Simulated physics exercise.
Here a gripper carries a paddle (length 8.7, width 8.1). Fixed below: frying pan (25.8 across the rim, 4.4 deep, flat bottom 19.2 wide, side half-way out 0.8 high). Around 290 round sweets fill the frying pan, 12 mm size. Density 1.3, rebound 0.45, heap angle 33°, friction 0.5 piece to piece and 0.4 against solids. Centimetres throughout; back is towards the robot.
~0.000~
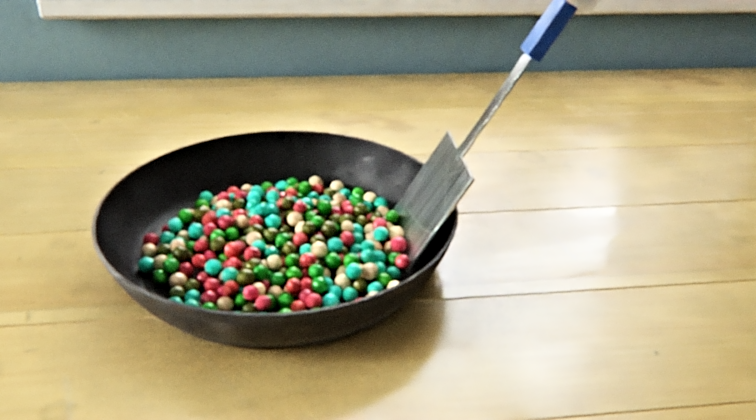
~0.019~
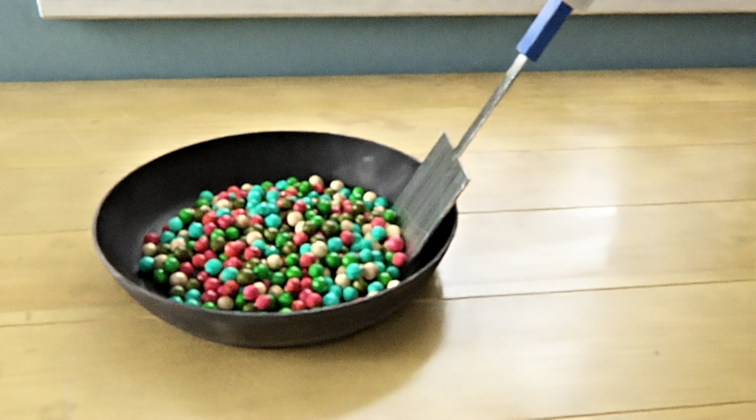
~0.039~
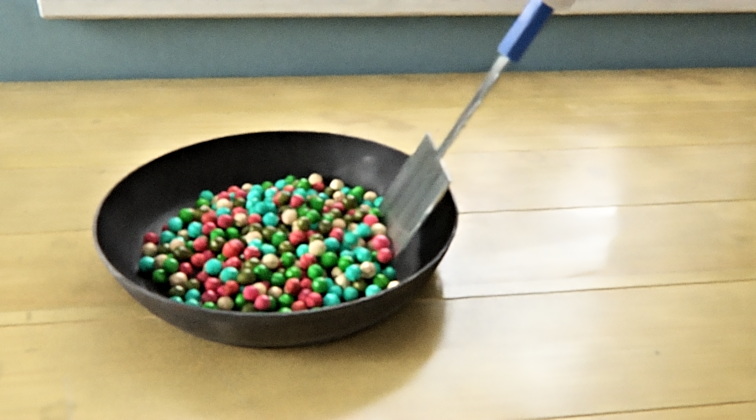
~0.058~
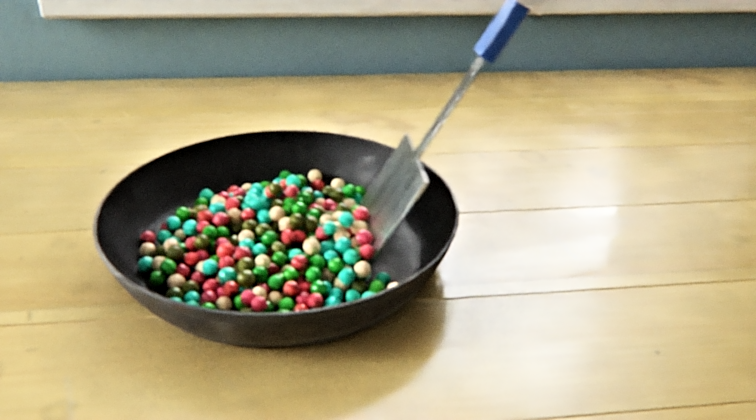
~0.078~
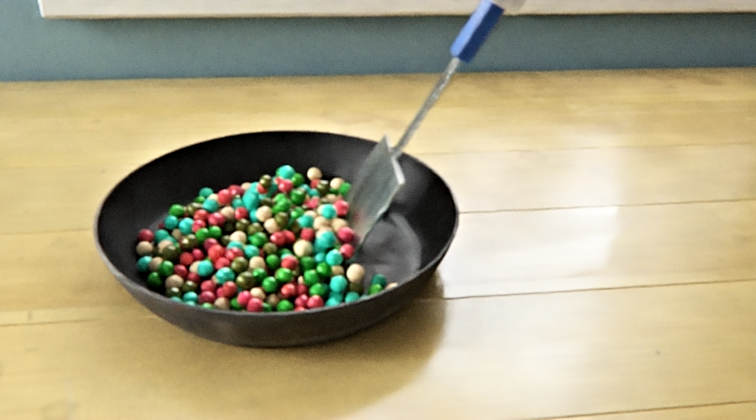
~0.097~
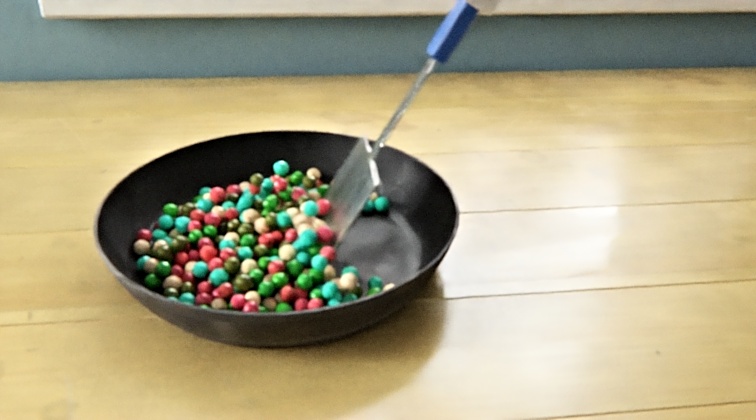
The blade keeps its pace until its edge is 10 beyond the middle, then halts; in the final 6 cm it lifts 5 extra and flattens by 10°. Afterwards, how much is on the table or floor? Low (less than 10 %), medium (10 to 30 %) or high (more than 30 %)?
Answer: Medium; 10 to 30 % of the round sweets finish on the table or floor.
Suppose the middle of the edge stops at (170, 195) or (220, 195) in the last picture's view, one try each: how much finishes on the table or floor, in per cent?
About 10 and 5 per cent.
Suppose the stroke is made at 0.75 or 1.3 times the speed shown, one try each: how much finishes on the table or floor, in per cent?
About 10 and 20 per cent.
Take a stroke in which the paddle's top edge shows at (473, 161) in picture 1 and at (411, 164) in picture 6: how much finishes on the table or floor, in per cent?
Some 10 per cent.
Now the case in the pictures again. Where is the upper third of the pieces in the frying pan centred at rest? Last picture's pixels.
Near (169, 232).
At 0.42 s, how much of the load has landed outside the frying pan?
Some 10 per cent.
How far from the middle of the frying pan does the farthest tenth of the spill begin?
Roughly 60 cm.
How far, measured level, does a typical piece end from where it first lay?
Some 4 cm.
By 0.14 s, sloping 60°, highest piece 5 above the table; 291 in the frying pan.
By 0.19 s, sloping 56°, highest piece 6 above the table; 291 in the frying pan.
By 0.42 s, sloping 50°, highest piece 10 above the table; 245 in the frying pan, 29 on the table or floor, 17 on the blade or in flight.
By 1.47 s, sloping 50°, highest piece 4 above the table; 245 in the frying pan, 46 on the table or floor.
Final count, 245 in the frying pan, 46 on the table or floor. That is 16 % on the table or floor.
